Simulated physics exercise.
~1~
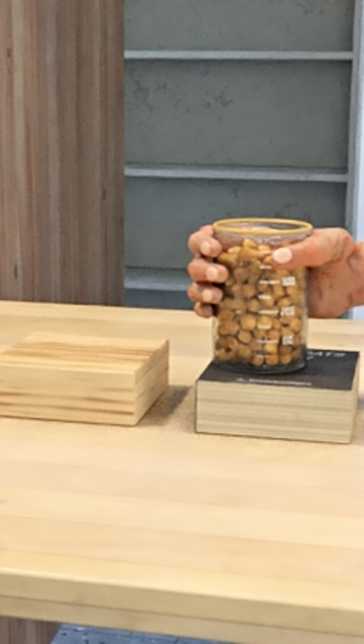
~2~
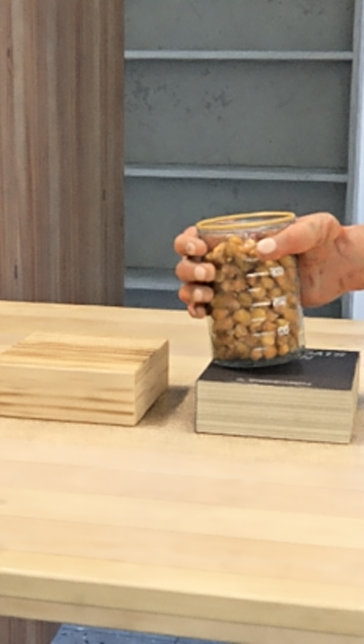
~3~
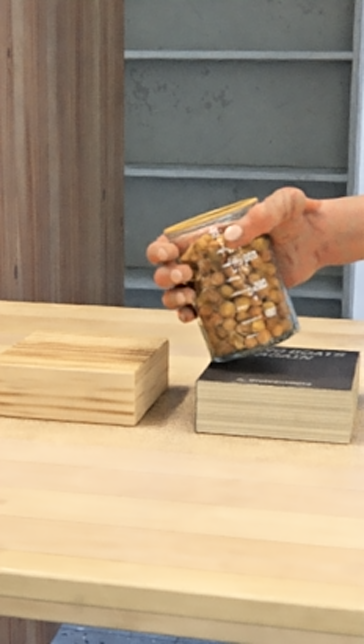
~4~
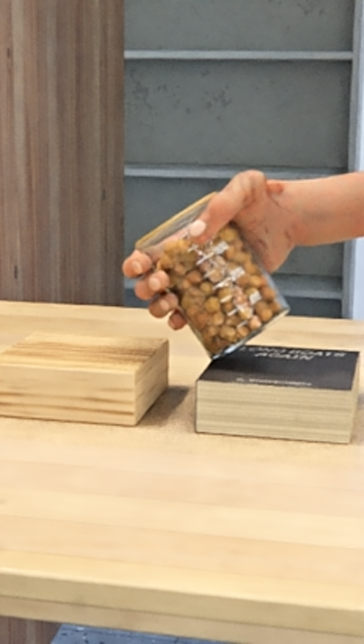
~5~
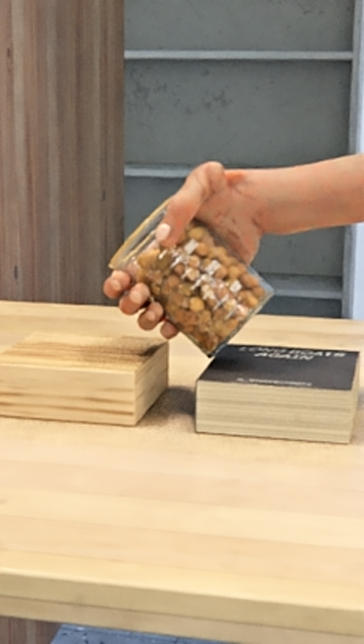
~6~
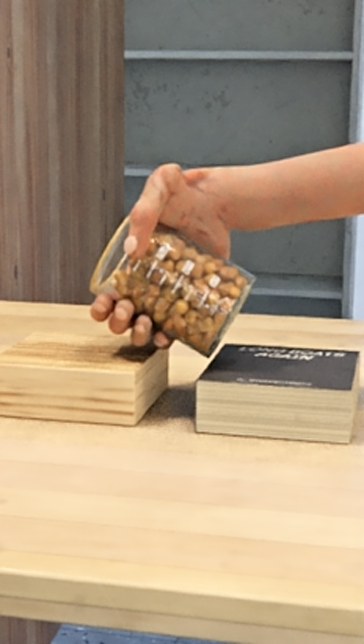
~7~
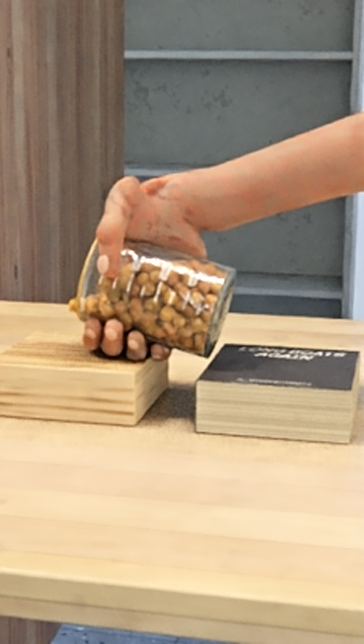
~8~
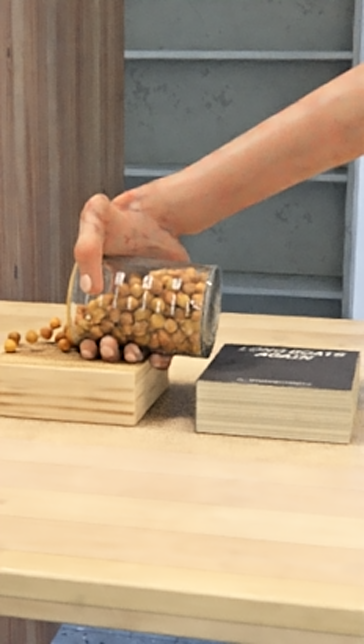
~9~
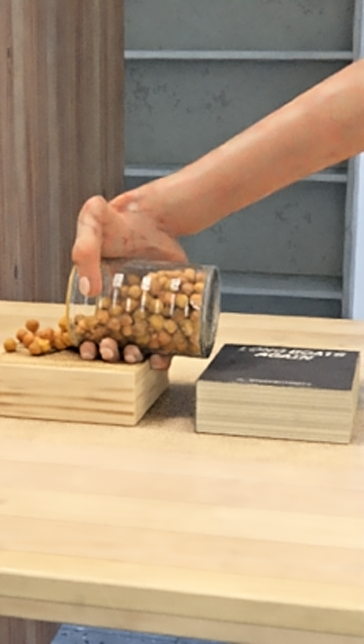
On a light wooden table, a hand lifts an open glass beaker of roasted chickpeas from a dark-topped block, tilting it leftward until it rests on its side on a plain wooden block, where some chickpeas spill out while most stay inside.
